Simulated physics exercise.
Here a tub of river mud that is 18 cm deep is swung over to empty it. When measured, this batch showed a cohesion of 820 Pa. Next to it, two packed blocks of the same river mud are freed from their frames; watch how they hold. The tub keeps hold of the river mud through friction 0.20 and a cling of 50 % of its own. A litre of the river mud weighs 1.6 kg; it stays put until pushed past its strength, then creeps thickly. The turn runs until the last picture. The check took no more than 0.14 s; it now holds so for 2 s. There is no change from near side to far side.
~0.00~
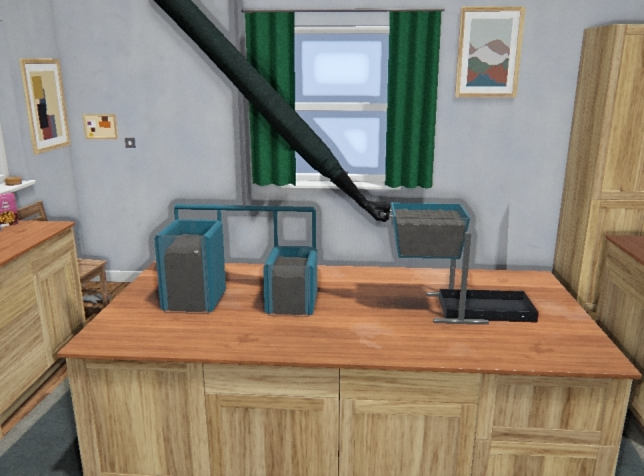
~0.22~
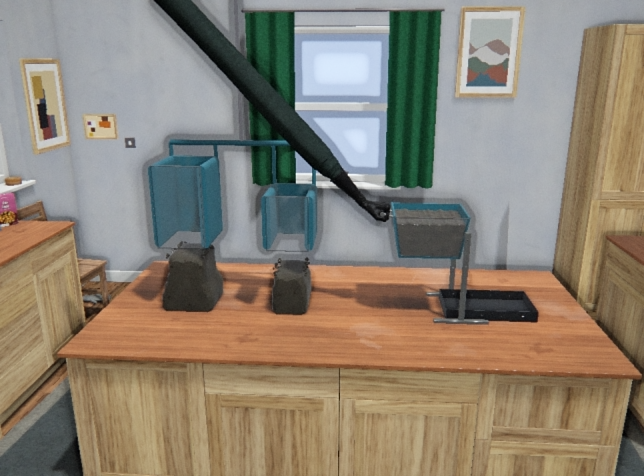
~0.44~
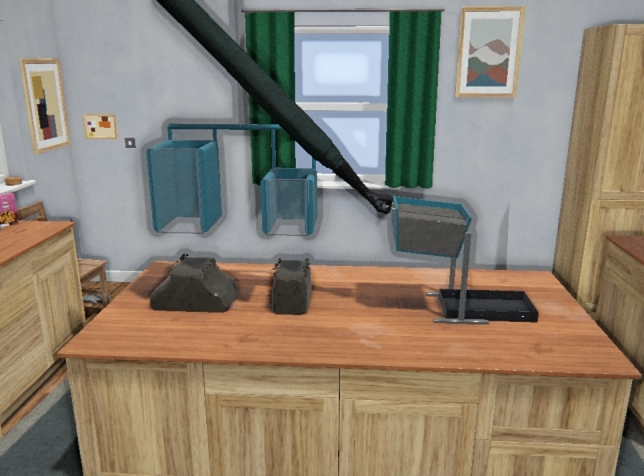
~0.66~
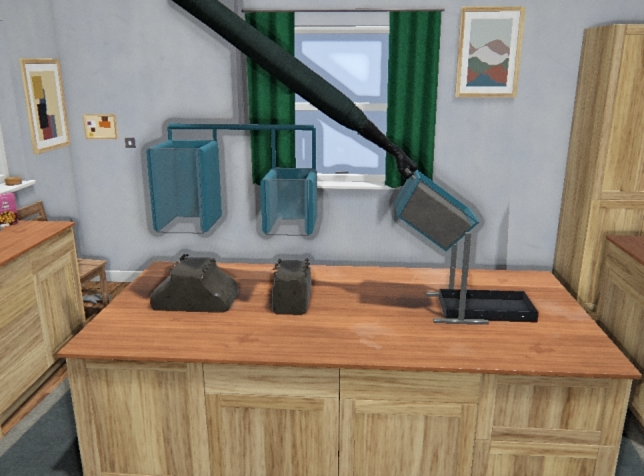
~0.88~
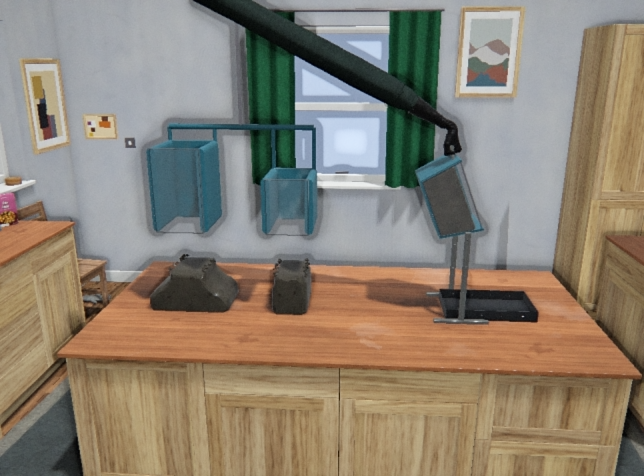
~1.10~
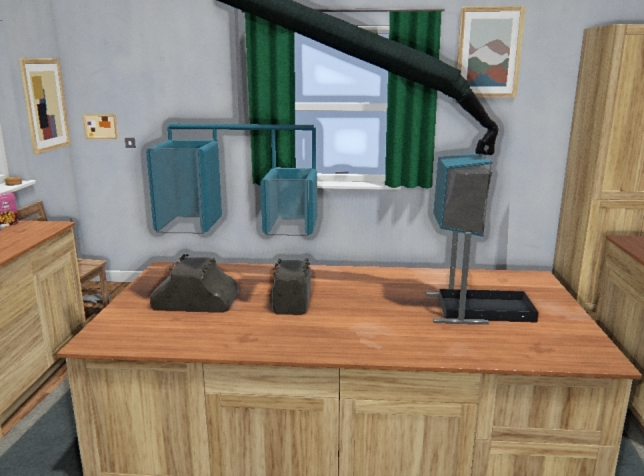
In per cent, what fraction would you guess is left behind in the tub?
My guess is 0 per cent.
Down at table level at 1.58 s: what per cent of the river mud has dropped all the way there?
65 per cent.
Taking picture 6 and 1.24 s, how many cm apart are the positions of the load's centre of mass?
About 8 cm.
After 1.24 s, the tub is at 91 degrees and holds 65 %.
After 1.41 s, the tub is at 91 degrees and holds 30 %.
After 1.58 s, the tub is at 91 degrees and holds 18 %.
After 1.75 s, the tub is at 91 degrees and holds 0 %.
After 3.10 s, the tub is at 91 degrees and holds 0 %.
